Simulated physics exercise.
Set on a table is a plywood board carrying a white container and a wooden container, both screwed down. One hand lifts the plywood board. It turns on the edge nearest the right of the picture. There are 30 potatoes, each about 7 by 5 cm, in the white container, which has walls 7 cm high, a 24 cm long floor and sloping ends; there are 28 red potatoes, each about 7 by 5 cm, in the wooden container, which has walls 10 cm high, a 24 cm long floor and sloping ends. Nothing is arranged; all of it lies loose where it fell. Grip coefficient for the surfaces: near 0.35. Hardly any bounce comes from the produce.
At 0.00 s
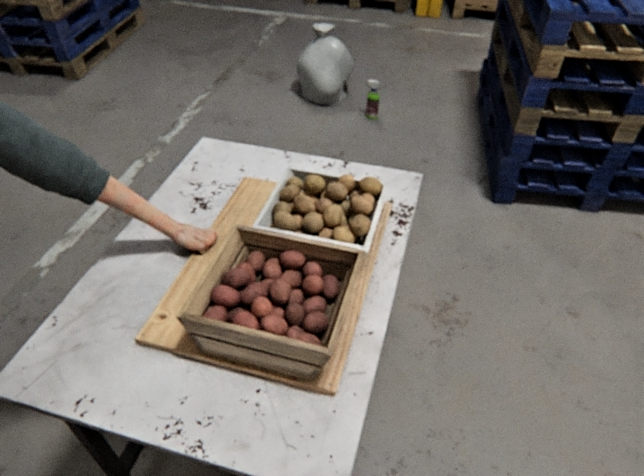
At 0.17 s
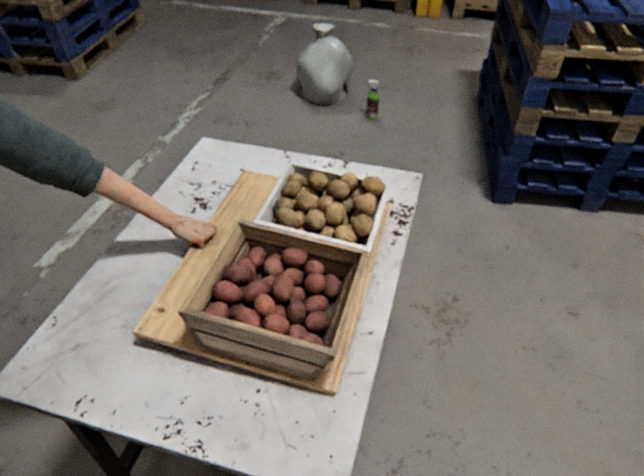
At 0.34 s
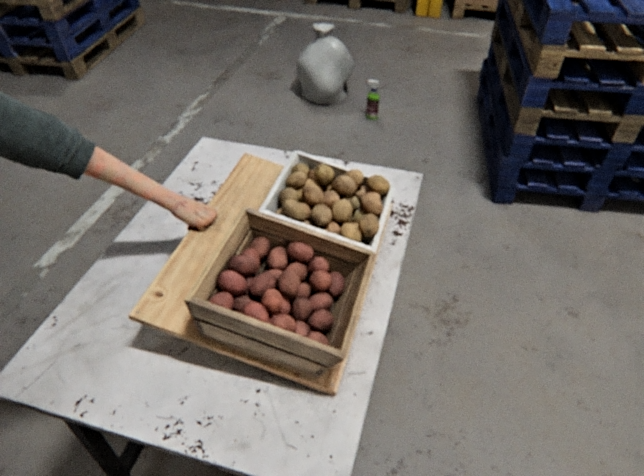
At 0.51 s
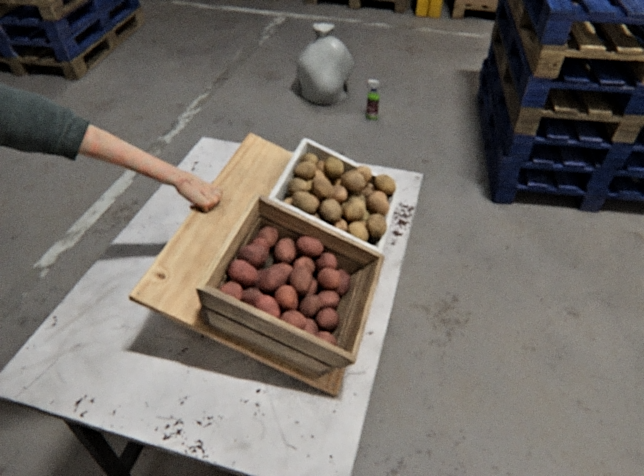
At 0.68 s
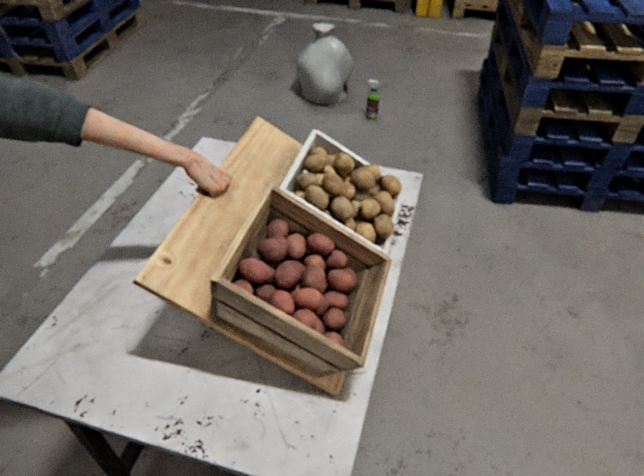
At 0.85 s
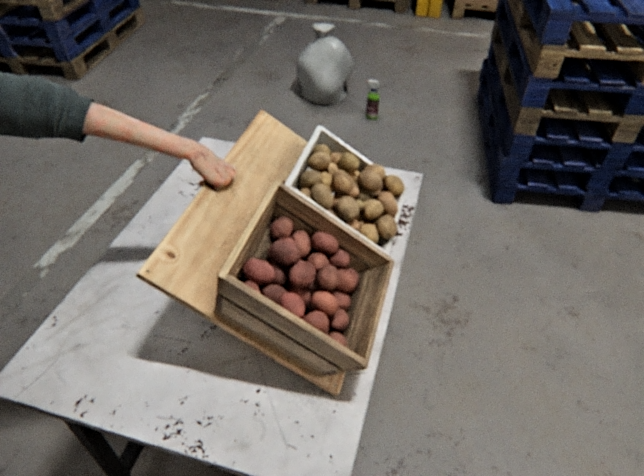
A person's arm in a dark green sleeve reaches in from the left over a white, dirt-specked table in a concrete-floored warehouse, seen from above. On a wooden board sit a white container of brown potatoes and, nearer, a wooden one of red potatoes, with blue pallets beyond. The hand raises the board's left side steadily, then more slowly, tilting both containers rightward while the camera stays still.
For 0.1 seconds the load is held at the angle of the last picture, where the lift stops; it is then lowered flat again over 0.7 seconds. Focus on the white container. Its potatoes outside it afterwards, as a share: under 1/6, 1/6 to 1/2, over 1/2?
Under 1/6.
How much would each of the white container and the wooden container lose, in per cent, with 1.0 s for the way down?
Then the white container sheds 0 %, while the wooden container sheds 0 %.
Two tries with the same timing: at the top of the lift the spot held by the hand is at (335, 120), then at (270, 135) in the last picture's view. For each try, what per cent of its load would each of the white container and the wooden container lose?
Loss per try - white container 70 / 30 percent, wooden container 70 / 20 percent.
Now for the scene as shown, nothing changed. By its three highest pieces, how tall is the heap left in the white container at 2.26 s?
10 cm, more or less.
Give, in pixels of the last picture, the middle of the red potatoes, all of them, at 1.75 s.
Their middle is around (282, 311).
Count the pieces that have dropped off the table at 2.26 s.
Piece count: Some 0.
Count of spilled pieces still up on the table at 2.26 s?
About 0 of them.
After 1.07 s, tilt 30°; white container 30 in, 0 out and wooden container 28 in, 0 out.
After 1.36 s, tilt 12°; white container 30 in, 0 out and wooden container 28 in, 0 out.
After 1.75 s, tilt 0°; white container 30 in, 0 out and wooden container 28 in, 0 out.
When it is over (at 2.26 s), white container 30 in, 0 out and wooden container 28 in, 0 out. Asked share, 0 of 30, 0 per cent.
